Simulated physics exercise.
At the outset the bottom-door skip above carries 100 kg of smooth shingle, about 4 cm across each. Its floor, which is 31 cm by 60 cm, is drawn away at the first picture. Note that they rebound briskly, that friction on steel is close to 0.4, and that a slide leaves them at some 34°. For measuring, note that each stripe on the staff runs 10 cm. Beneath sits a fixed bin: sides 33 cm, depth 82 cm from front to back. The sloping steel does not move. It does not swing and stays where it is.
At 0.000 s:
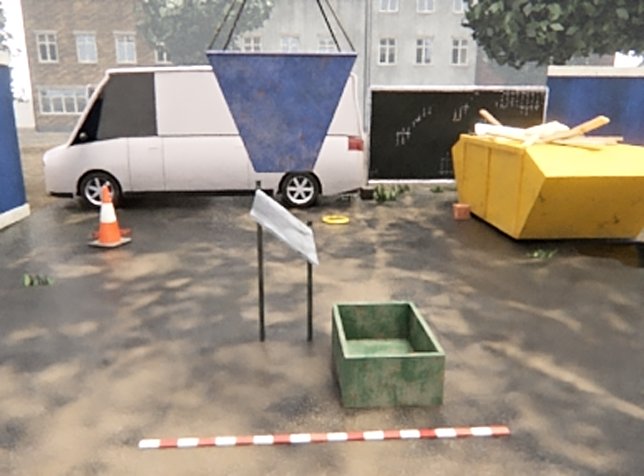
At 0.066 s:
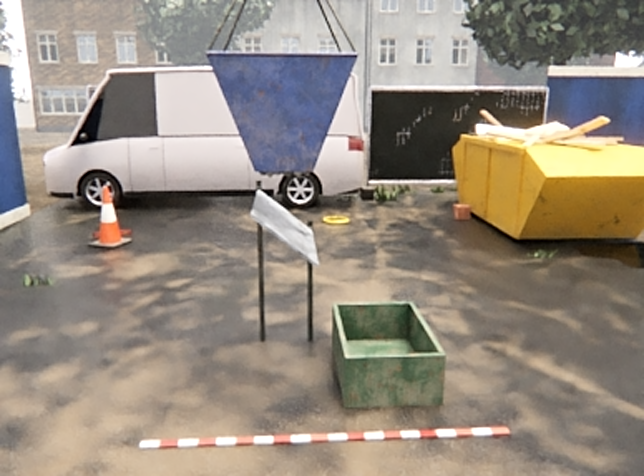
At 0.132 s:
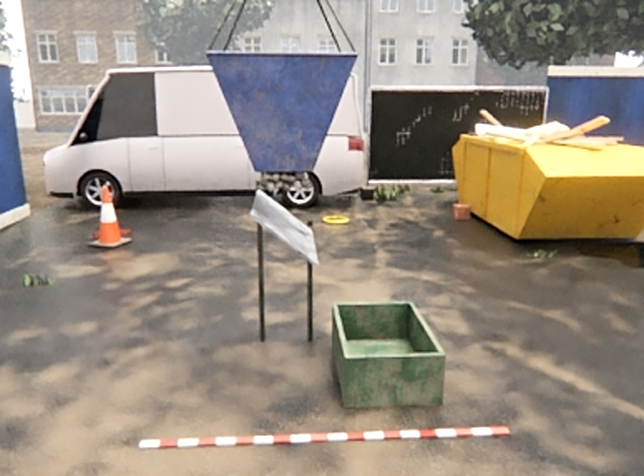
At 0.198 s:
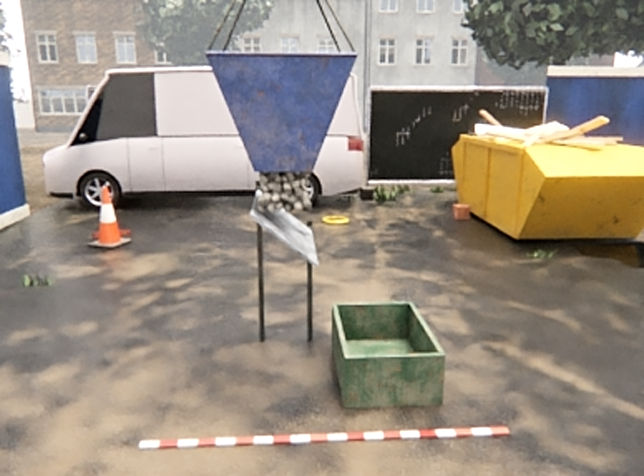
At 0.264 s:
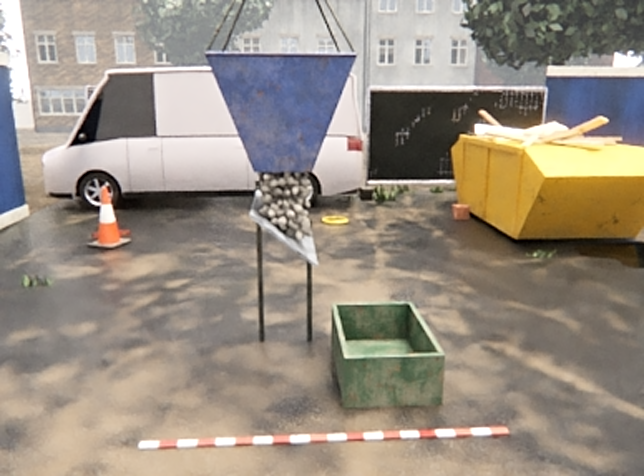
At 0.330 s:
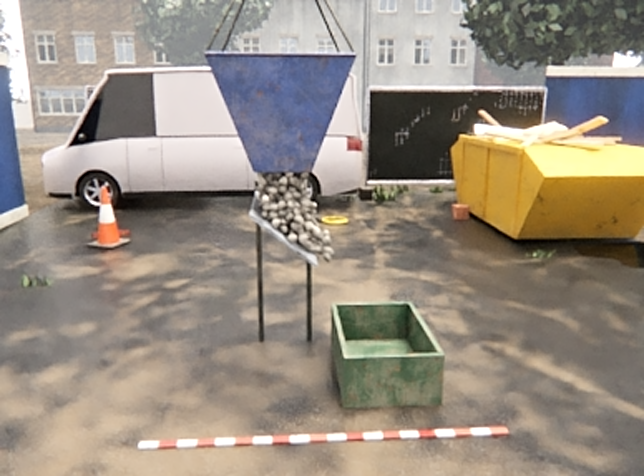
In this clip, grey rounded stones emerge from the bottom of a suspended blue skip in front of a white van, drop onto a sloping metal sheet on two posts, and slide down it to the right, gradually covering it.
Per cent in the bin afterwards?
77 per cent.
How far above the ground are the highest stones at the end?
24 cm.
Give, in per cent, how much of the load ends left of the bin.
About 0 percent.
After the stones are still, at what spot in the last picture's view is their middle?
(392, 358).
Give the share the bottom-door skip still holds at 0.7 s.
Roughly 0 percent is held.
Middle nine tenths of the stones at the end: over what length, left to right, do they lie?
Around 70 centimetres.
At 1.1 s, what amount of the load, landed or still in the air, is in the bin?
Near 75 percent at that time.
After 0.7 s, 0 % in the bottom-door skip, 14 % on the steel, 25 % falling or lying left of the bin, 51 % falling or lying in the bin, 10 % falling or lying beside or right of the bin; the stones farthest right are at (418, 360).
After 1.1 s, 0 % in the bottom-door skip, 2 % falling or lying left of the bin, 77 % falling or lying in the bin, 21 % falling or lying beside or right of the bin; the stones farthest right are at (460, 345).
After 1.7 s, 0 % in the bottom-door skip, 2 % falling or lying left of the bin, 77 % falling or lying in the bin, 21 % falling or lying beside or right of the bin; the stones farthest right are at (511, 340).
After 2.6 s, 0 % in the bottom-door skip, 2 % falling or lying left of the bin, 77 % falling or lying in the bin, 21 % falling or lying beside or right of the bin; the stones farthest right are at (539, 360).
After 4.5 s, 0 % in the bottom-door skip, 2 % left of the bin, 77 % in the bin, 21 % beside or right of the bin; the stones farthest right are at (539, 360).
